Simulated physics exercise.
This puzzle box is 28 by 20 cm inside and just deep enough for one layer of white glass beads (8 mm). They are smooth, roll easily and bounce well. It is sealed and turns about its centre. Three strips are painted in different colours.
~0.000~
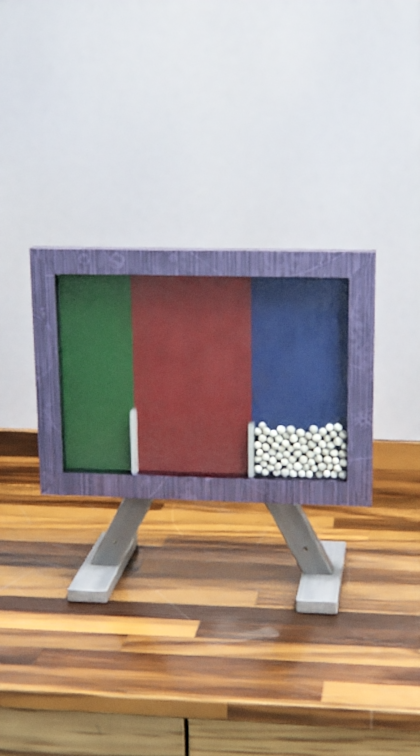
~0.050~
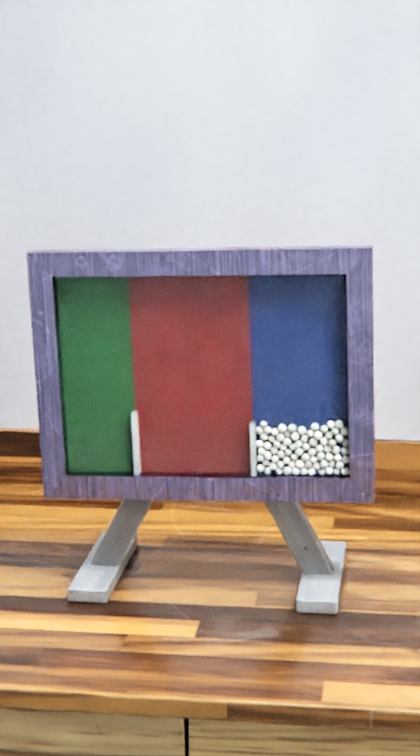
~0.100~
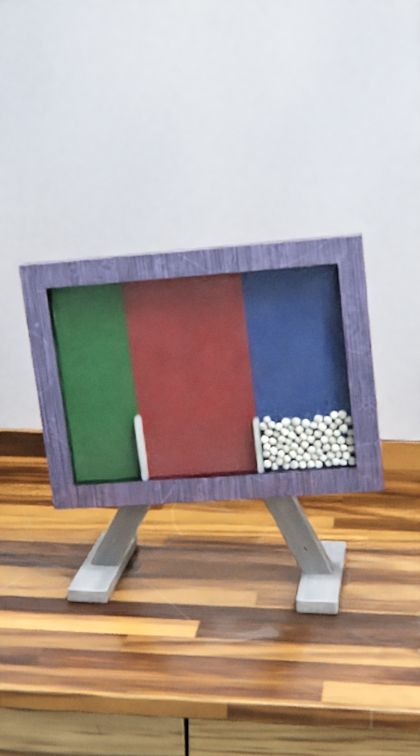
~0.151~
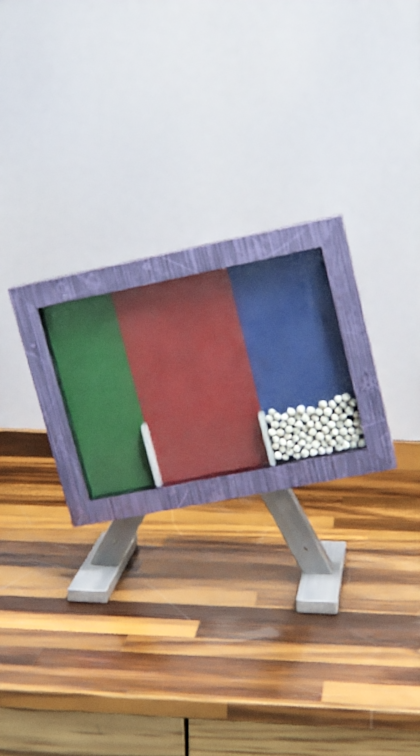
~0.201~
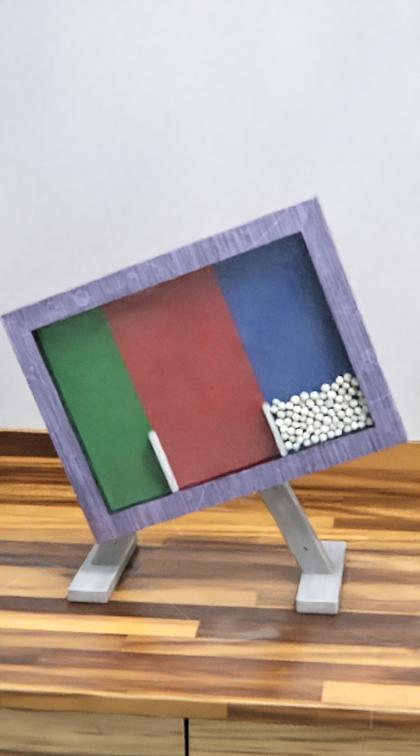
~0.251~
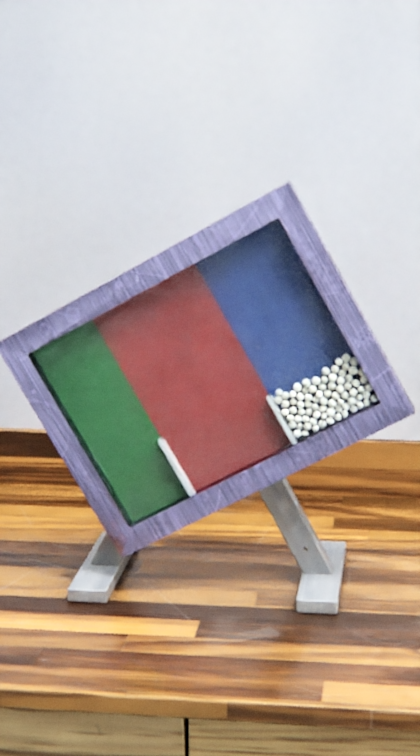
A purple-framed box rotates anticlockwise on two grey feet atop a striped wooden surface, seen from the front by a still camera against a pale wall. Inside, green, red and blue strips run left to right, with two short pale dividers and white beads piled in the blue section. The box starts level and tilts steadily further, its beads shifting slightly within their corner.
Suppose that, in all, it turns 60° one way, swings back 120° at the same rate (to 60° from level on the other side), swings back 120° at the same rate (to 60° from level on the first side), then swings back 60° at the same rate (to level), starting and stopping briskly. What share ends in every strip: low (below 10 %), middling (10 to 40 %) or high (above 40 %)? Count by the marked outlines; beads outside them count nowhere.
Red strip middling, blue strip high, green strip low.
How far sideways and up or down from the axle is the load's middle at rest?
About 4 cm right and 8 cm below.
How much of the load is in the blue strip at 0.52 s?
Some 100 per cent.
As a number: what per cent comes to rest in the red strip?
Some 35 per cent.
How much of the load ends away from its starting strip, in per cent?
About 35 per cent.
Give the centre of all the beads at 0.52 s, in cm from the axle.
Some 11 cm right and 4 cm above.
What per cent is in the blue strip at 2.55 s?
About 65 per cent.
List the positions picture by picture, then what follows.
The first frame shows level; about 80 beads; beads centred (300, 452); top one (338, 428); red (192, 374), blue (300, 377), green (98, 372).
The second frame shows turned 1° anticlockwise; beads centred (302, 450); top one (339, 425).
The third frame shows turned 6° anticlockwise; beads centred (307, 443); top one (342, 415); wall ends (256, 420), (138, 418).
The fourth frame shows turned 13° anticlockwise; beads centred (315, 430); top one (346, 397).
The fifth frame shows turned 21° anticlockwise; beads centred (322, 415); top one (347, 378).
The sixth frame shows turned 29° anticlockwise; beads centred (326, 398); top one (346, 358); red (194, 380), blue (288, 331), green (113, 422).
After 0.52 s, it stands 60° anticlockwise; the beads' middle is 11 cm right of and 4 cm above the centre; blue 100 %.
After 2.55 s, it stands 30° anticlockwise; the beads' middle is 8 cm right of and 5 cm below the centre; red 35 %, blue 65 %.
After 2.81 s, it stands level; the beads' middle is 4 cm right of and 8 cm below the centre; red 35 %, blue 65 %.
Settled by 3.9 s, it stands level; red 35 %, blue 65 %, green 0 %.
